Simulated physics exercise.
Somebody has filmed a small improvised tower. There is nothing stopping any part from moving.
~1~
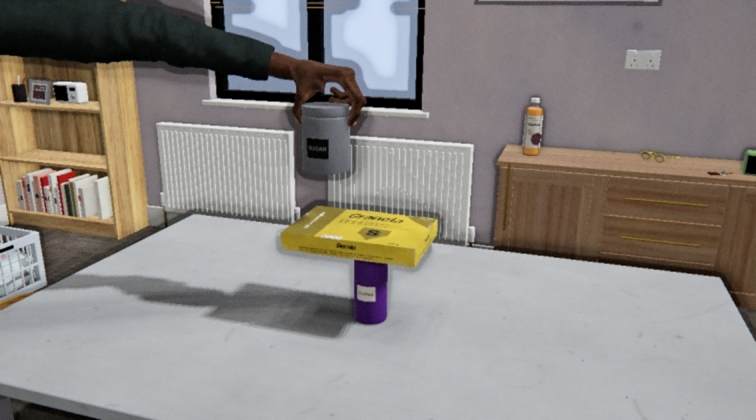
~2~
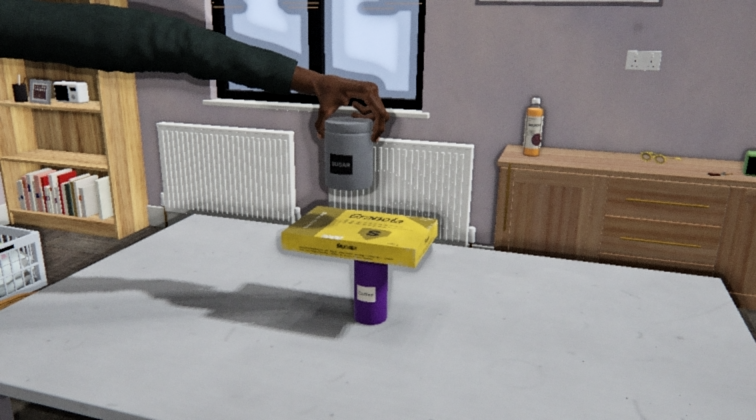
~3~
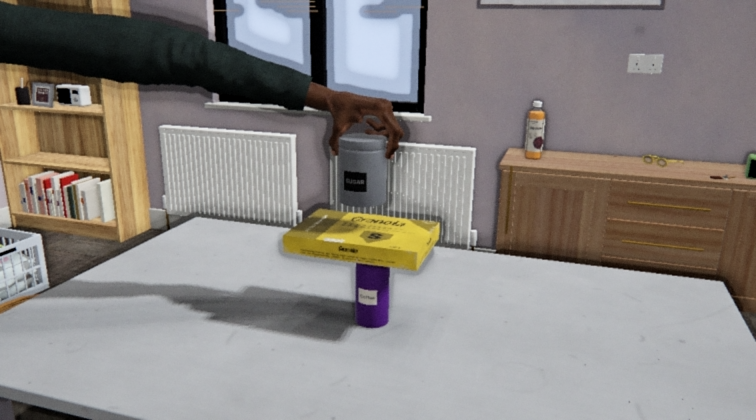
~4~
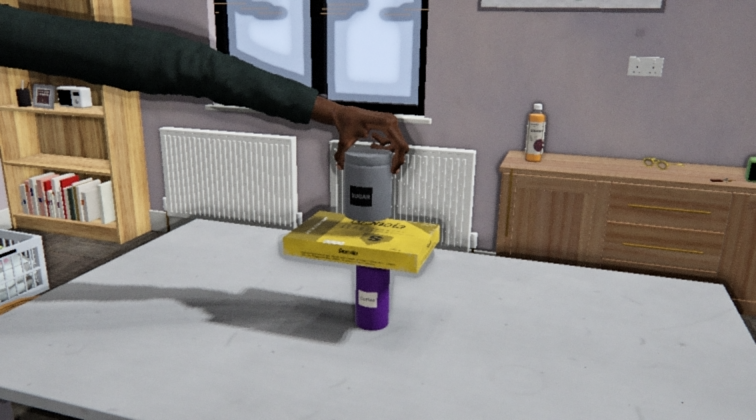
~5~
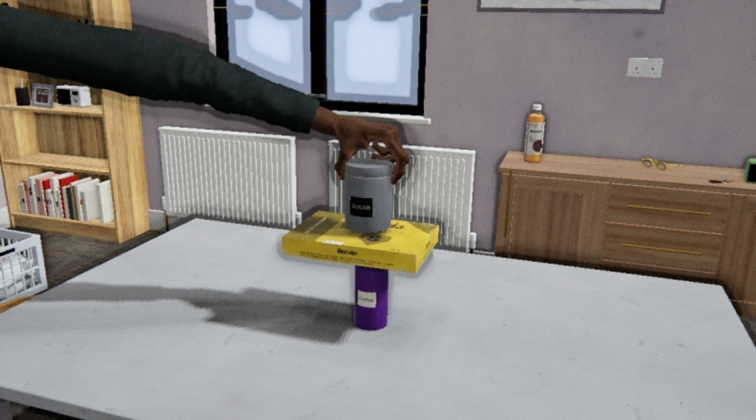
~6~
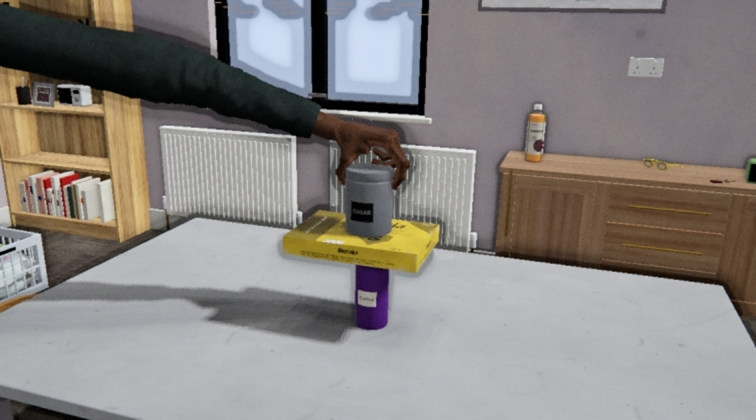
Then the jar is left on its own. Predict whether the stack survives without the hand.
It stands.
Then, 0.20 s after the last picture, nothing has stirred.
Then, 0.50 s after the last picture, grey jar resting near (369, 200).
At rest, all 3 in place. Seen from the same camera at the end, grey jar near (369, 200). The stack stays up.
